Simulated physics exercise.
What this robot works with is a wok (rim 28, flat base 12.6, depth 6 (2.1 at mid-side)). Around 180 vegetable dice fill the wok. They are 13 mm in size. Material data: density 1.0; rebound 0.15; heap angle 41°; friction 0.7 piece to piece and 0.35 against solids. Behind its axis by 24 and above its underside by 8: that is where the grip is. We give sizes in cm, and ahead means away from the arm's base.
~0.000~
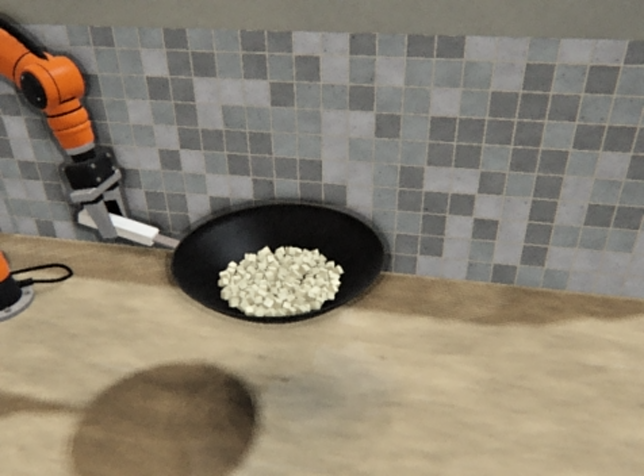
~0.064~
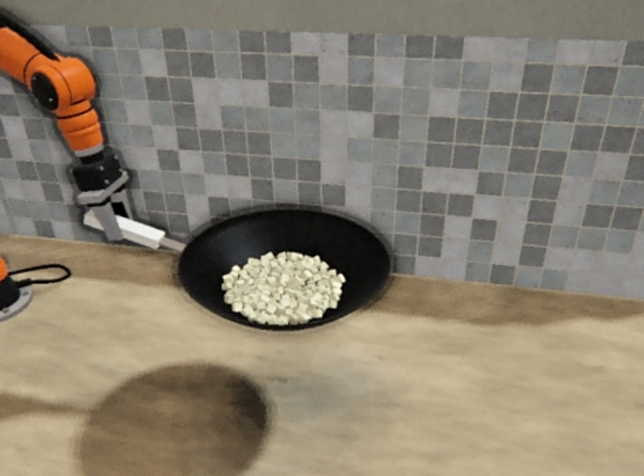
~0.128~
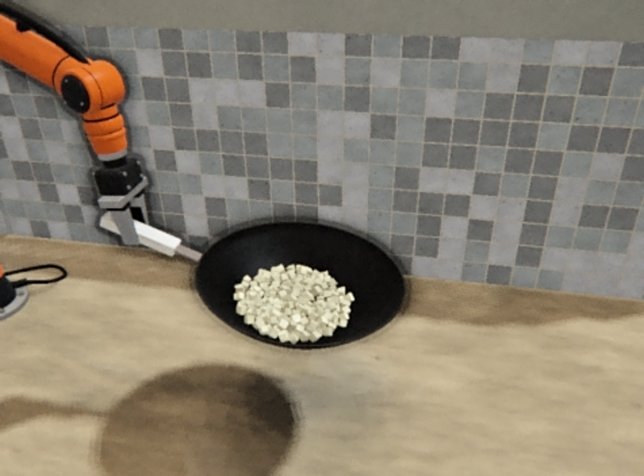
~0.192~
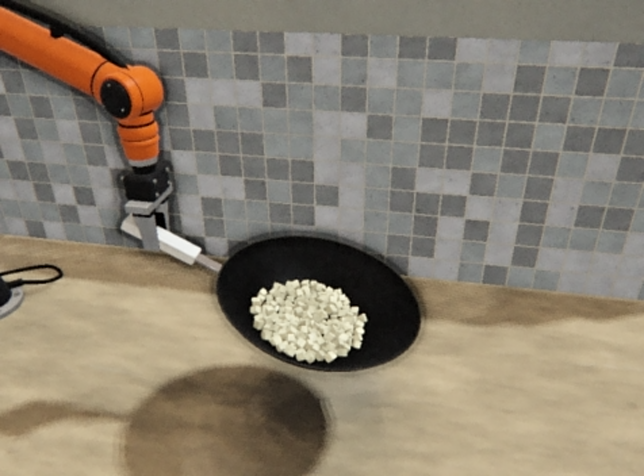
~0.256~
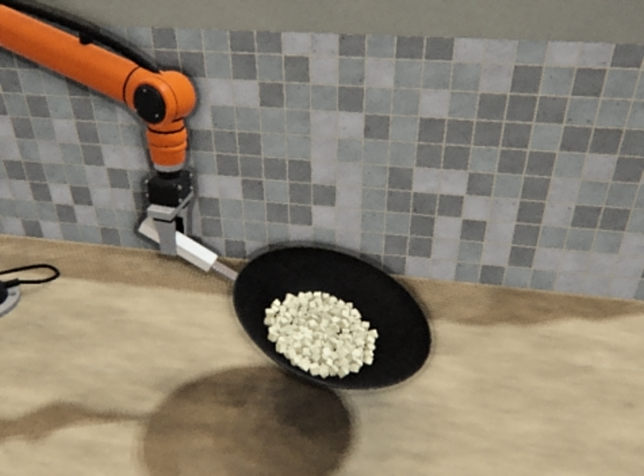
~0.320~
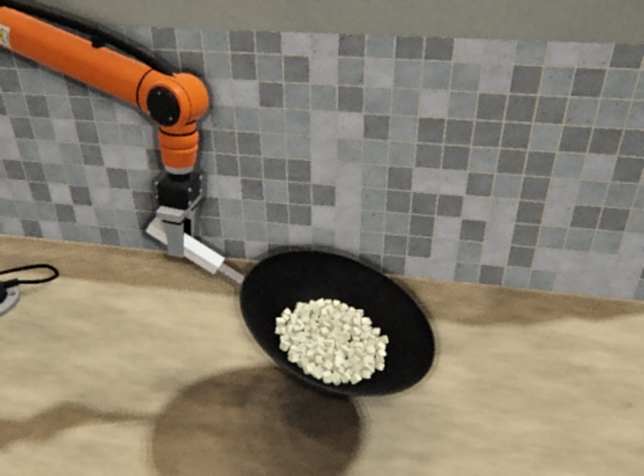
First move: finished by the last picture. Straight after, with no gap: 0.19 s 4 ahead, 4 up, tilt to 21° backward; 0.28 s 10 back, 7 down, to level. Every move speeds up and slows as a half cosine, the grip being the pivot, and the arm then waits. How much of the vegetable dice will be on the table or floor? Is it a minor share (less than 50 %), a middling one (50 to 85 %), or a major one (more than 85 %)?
It is a major share, more than 85 %.
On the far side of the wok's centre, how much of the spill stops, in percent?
Around 100 per cent.
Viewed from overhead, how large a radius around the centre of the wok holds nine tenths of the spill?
That's near 50 cm.
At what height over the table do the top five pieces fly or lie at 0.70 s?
About 52 cm above the table.
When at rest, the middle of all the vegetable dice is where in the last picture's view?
The centre of the pieces at rest lies close to (562, 440).
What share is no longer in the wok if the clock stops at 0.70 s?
Running total: Approx. 95 %.
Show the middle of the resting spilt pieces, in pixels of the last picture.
Resting centre: About (564, 441).
By 0.51 s, tilted 21° backward, highest piece 43 above the table; 175 in the wok.
By 0.70 s, tilted 5° backward, highest piece 53 above the table; 9 in the wok, 166 in flight or on a rim.
By 0.99 s, level, highest piece 24 above the table; 169 on the table or floor, 5 in the wok, 1 in flight or on a rim.
By 2.04 s, level, highest piece 24 above the table; 170 on the table or floor, 5 in the wok.
Final count, 170 on the table or floor, 5 in the wok. That is 97 % on the table or floor.
